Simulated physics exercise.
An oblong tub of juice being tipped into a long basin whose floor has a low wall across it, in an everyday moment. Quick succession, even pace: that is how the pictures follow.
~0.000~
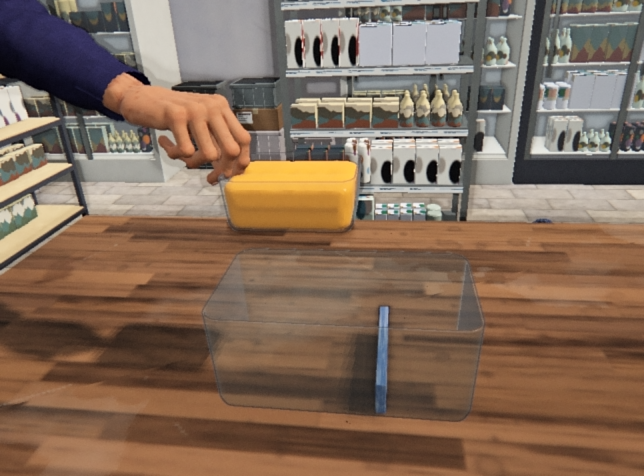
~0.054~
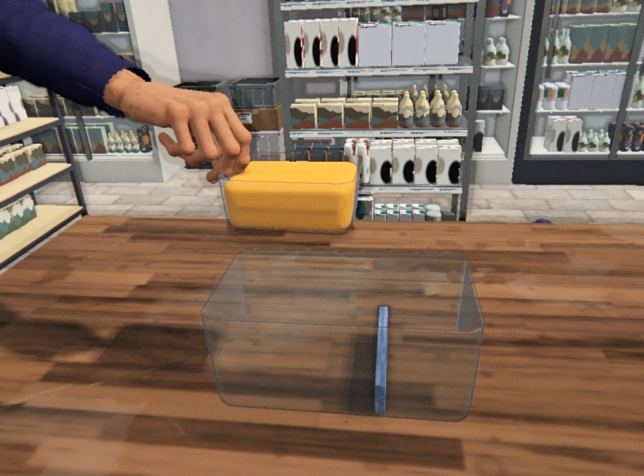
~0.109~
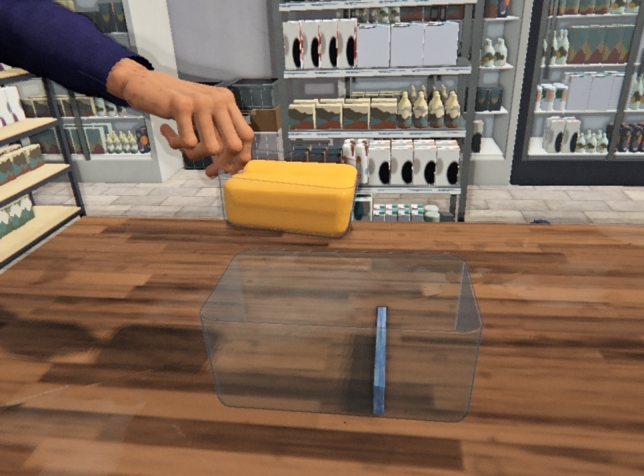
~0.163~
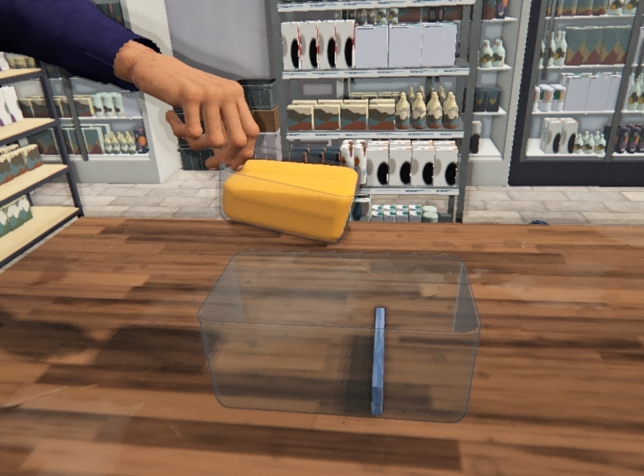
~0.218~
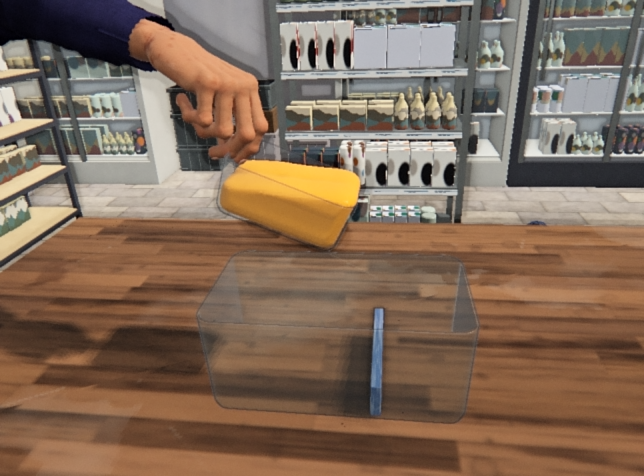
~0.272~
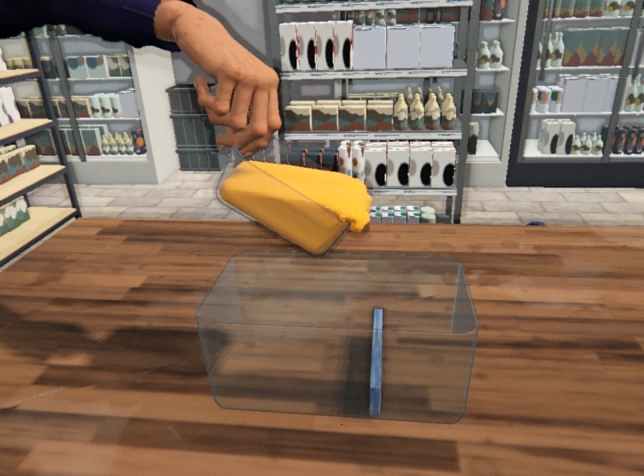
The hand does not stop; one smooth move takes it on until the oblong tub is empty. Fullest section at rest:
The right region takes the most.
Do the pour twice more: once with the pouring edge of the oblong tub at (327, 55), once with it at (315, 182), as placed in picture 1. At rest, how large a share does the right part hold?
60 % and 20 %.
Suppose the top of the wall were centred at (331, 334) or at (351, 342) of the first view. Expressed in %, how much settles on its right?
My guess is some 95 percent the first time and some 85 percent the second.
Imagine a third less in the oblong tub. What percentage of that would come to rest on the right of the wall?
Close to 60 per cent, more or less.
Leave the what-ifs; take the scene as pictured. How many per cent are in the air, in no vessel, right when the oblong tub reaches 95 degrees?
It comes to around 25 per cent.
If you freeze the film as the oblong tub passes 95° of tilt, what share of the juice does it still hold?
About 10 per cent.
Then, 0.56 s in, the tilt is 95° and 9 per cent is still to pour, 3 is left of the wall and 63 right of it.
Then, 0.77 s in, the tilt is 110° and 1 per cent is still to pour, 24 is left of the wall and 72 right of it.
Then, 1.00 s in, the tilt is 110° and 0 per cent is still to pour, 31 is left of the wall and 67 right of it.
Then, 1.24 s in, the tilt is 110° and 0 per cent is still to pour, 32 is left of the wall and 67 right of it.
Finally, 32 per cent lies left of the wall, 67 right of it and 1 outside.
